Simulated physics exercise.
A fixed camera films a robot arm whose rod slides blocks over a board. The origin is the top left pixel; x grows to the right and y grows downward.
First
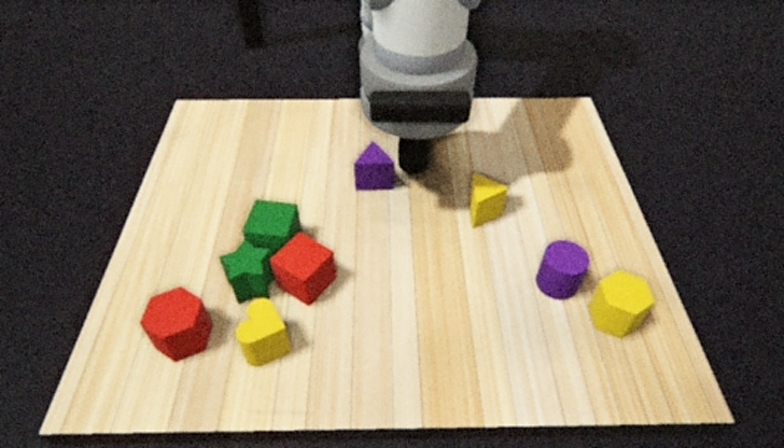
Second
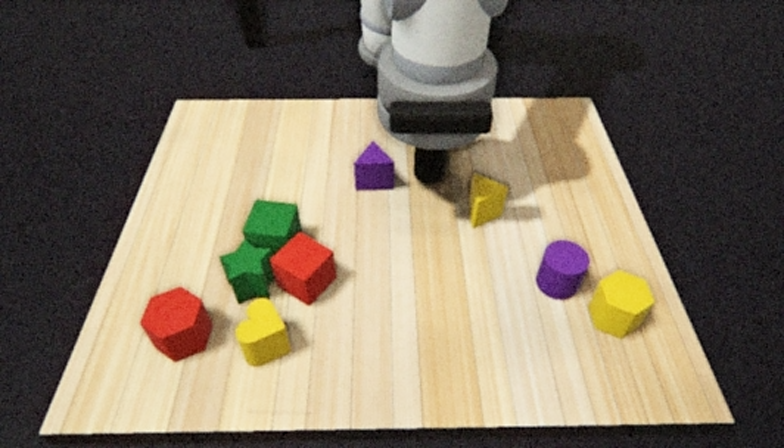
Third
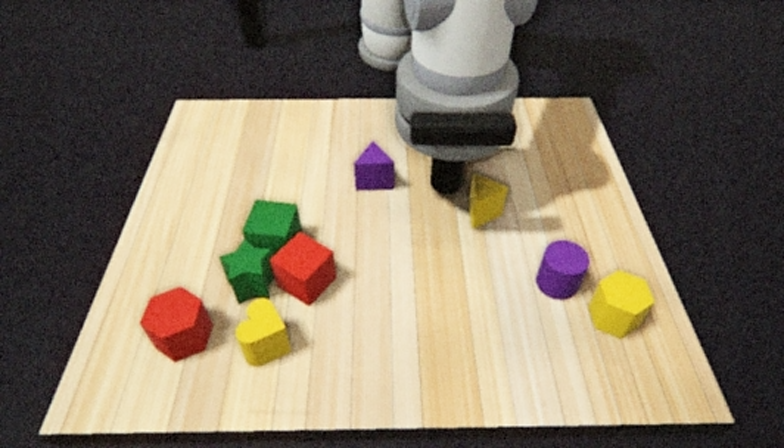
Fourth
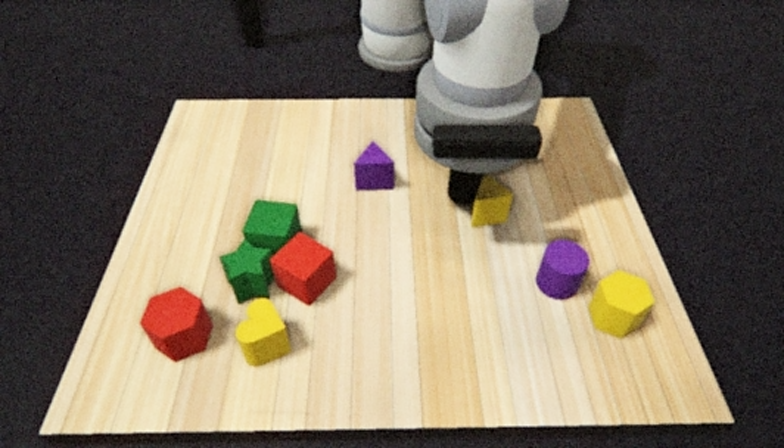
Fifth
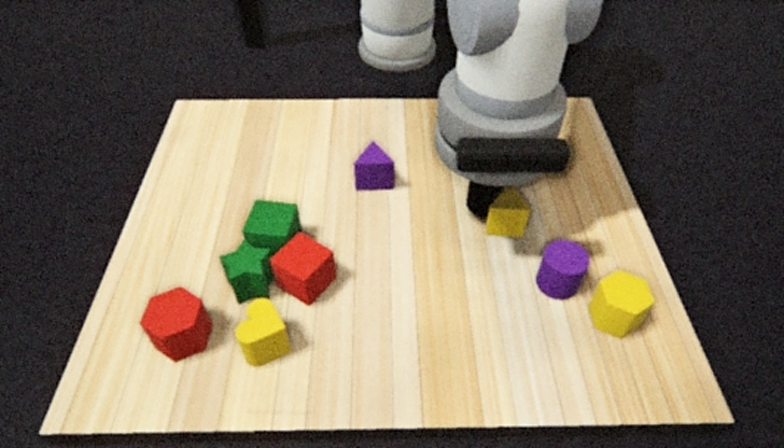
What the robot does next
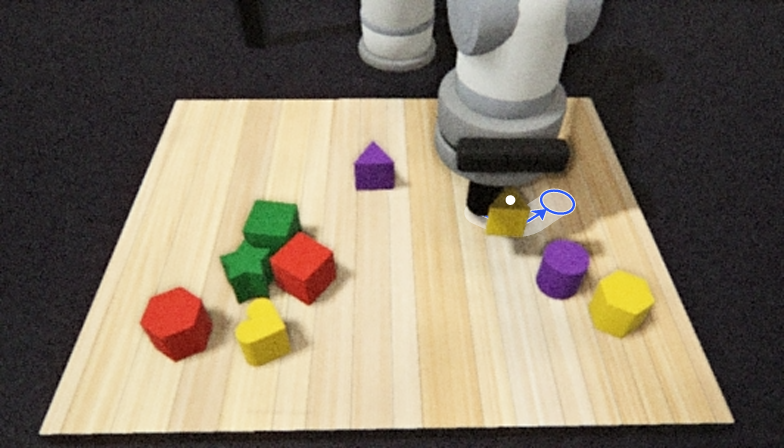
On a light wooden board scattered with colourful blocks, a grey and white robot arm moves its black rod right and slightly toward the viewer, reaches the yellow triangular block, and pushes it a short way toward the purple cylinder.
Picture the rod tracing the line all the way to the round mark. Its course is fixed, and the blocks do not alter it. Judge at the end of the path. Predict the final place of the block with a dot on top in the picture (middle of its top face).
Roughly at (547, 216).
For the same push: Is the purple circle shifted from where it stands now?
My answer is no.
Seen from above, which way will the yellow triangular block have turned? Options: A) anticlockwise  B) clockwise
That would be B.
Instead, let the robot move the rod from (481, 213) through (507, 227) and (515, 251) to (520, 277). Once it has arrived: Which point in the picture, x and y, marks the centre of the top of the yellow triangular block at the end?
I'd guess (556, 232).
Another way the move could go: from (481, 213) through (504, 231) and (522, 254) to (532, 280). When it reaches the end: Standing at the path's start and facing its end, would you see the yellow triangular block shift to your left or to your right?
Picture yourself facing from the start of the path to its end: The yellow triangular block moves off to your left.
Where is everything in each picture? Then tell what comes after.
In the first picture, lower end of the rod at (413, 164), tops of blocks, yellow triangular block at (486, 187), purple circle at (567, 256).
In the second picture, rod at (429, 173), blocks as before.
In the third picture, rod at (446, 183), blocks as before.
In the fourth picture, rod at (463, 194), yellow triangular block at (492, 189).
In the fifth picture, rod at (482, 205), yellow triangular block at (510, 200), purple circle at (567, 256).
The drawn path runs from (481, 213) by way of (510, 224) and (537, 216) to (557, 202); the dot is on the yellow triangular block.
On the path given first. One third of the way, rod at (513, 216); yellow triangular block at (541, 214), turned 25° clockwise.
Two thirds of the way, rod at (540, 207); yellow triangular block at (547, 216), turned 35° clockwise.
At the end, rod at (560, 193); yellow triangular block at (547, 216), turned 35° clockwise; purple circle not moved.
